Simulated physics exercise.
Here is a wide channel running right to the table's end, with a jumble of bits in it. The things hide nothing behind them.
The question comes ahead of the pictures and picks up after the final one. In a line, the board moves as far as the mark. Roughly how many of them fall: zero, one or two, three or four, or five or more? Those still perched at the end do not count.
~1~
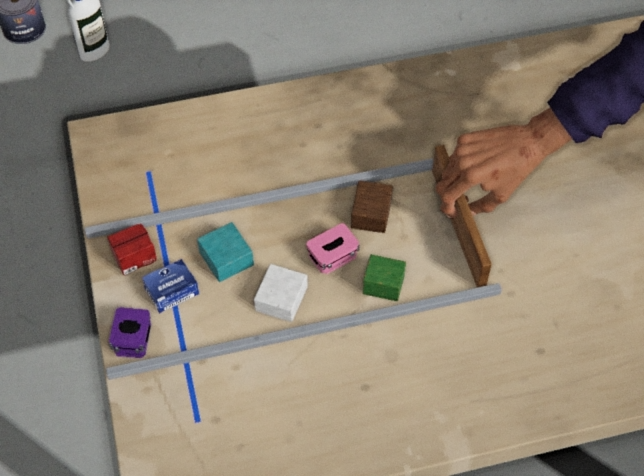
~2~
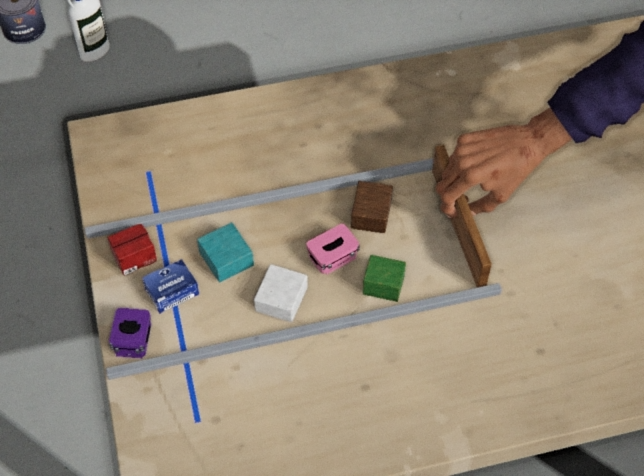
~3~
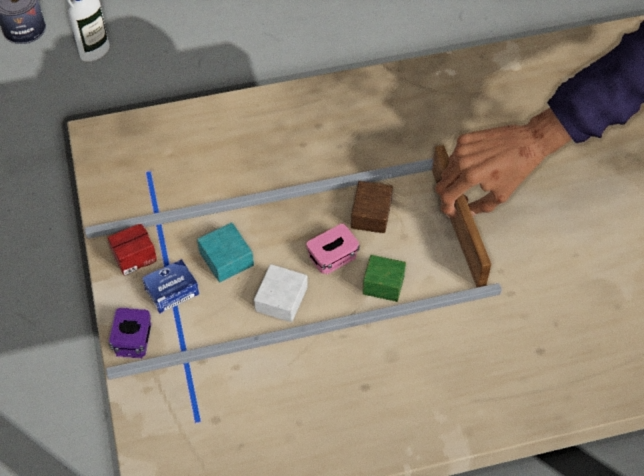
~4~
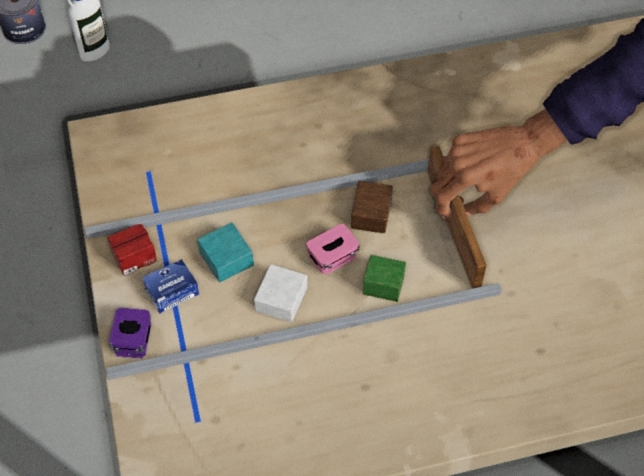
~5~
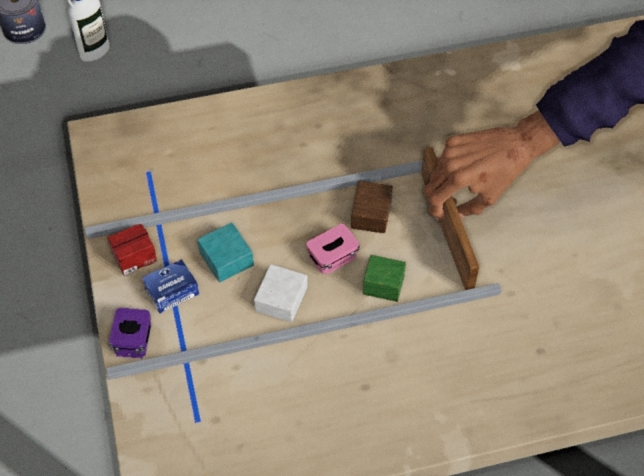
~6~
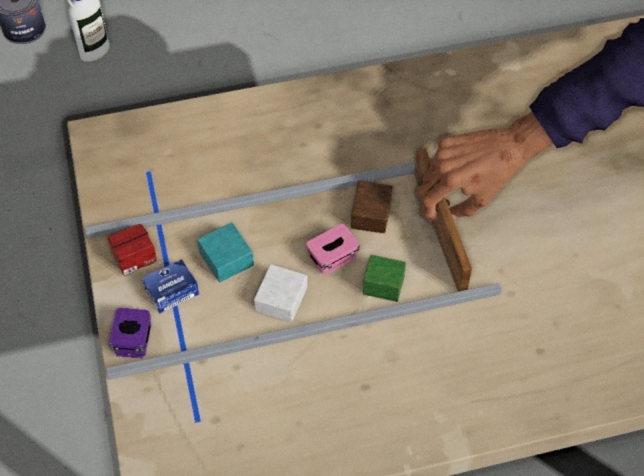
Three or four.
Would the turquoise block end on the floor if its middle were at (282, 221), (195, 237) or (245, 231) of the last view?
Try one: It is still there. Try two: It is still there. Try three: It is still there.
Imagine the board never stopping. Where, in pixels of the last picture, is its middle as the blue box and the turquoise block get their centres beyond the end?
The middle is at (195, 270) when it's the blue box, and at (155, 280) when it's the turquoise block.
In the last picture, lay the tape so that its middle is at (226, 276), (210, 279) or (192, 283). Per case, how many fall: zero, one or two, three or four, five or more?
Tape one gives not one, tape two gives not one, and tape three gives zero.
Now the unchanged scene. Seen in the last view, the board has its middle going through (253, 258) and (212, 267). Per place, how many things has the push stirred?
First 6, then 8.
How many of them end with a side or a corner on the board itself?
At rest, 3 are in contact.
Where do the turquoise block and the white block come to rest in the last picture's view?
They finish at roughly (111, 276) and (122, 339) respectively.
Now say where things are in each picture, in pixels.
The first frame shows purple case (132, 333); red box (133, 249); blue box (171, 286); board (460, 215); tape (171, 287).
The second frame shows red box (133, 249); turquoise block (226, 252).
The third frame shows blue box (171, 286); brown block (372, 207).
The fourth frame shows purple case (132, 333); green block (384, 278).
The fifth frame shows red box (133, 249); pink case (333, 250).
The sixth frame shows purple case (132, 333); red box (133, 249); blue box (171, 286); board (442, 219); tape (171, 287).
Soon after, none off yet; purple case at rest near (132, 333); red box at rest near (133, 249); blue box at rest near (171, 286).
By the end, the number that fall off is three or four; fallen, blue box, red box and purple case.
